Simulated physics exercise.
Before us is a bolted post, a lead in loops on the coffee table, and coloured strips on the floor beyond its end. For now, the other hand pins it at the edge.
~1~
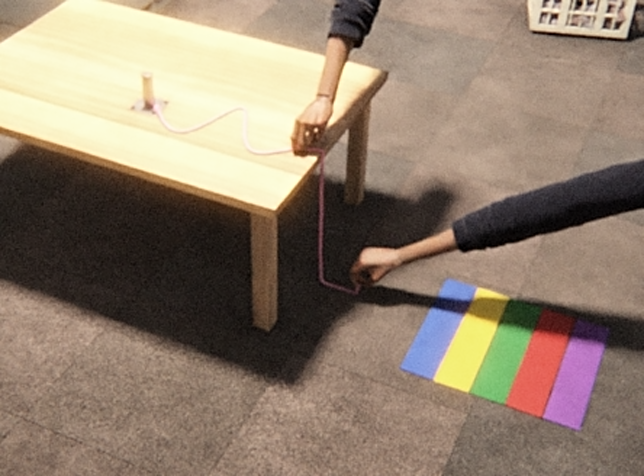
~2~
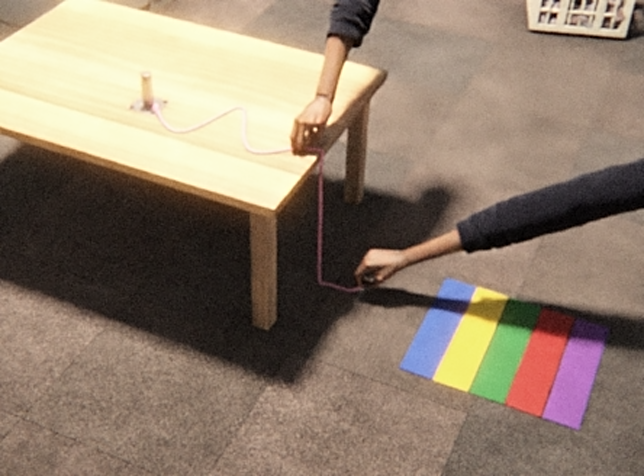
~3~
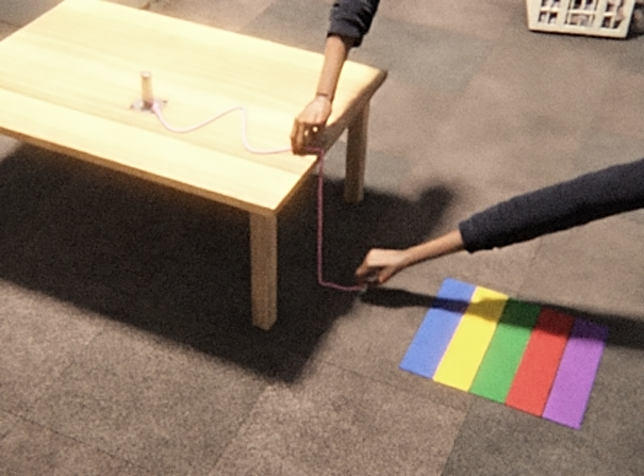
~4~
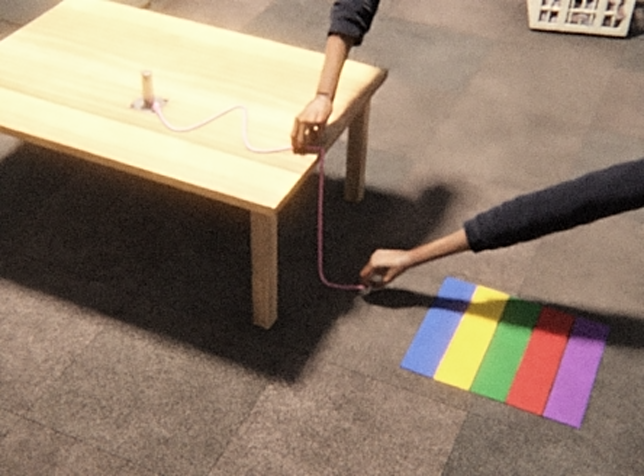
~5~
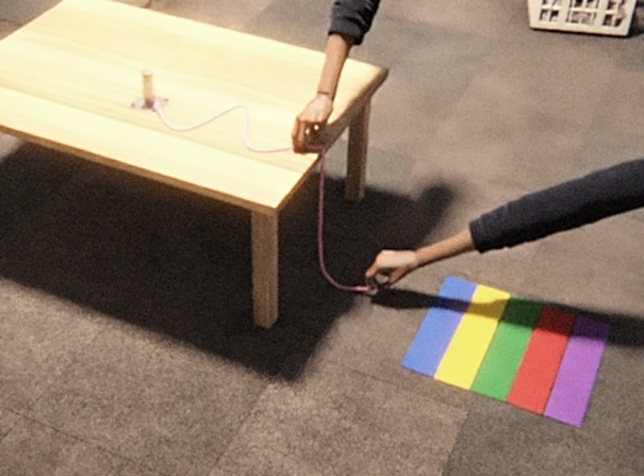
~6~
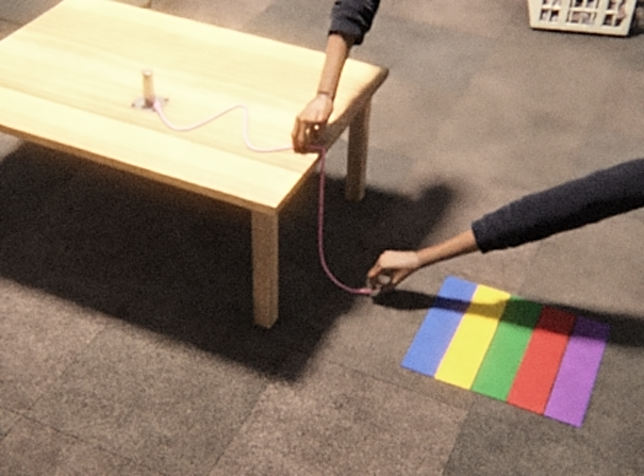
The clip opens on a wooden coffee table with a pink lead looped across its top, one hand pinning it at the edge, while another hand holds its end low near coloured strips. The lower hand then shifts slightly right, drawing the end slowly toward the blue strip as the hanging section curves.
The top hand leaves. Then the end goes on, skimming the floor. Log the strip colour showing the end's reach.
Reach: Purple strip.
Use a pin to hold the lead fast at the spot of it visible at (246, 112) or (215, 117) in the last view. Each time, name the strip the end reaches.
Green; red.
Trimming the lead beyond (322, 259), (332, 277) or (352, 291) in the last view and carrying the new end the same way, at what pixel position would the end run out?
Cut 1: About (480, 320). Cut 2: About (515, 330). Cut 3: About (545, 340).
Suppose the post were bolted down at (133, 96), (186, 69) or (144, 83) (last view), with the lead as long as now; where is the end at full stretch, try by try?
Estimated pixels per try: (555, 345); (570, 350); (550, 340).
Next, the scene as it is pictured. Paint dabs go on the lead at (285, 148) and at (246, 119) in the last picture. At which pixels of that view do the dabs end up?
The first ends at (377, 188) and the second at (302, 141).
Soon after, end near (506, 329); over green.
Then, end near (552, 344); over red.
At full stretch, end near (581, 353); over purple. The purple one.
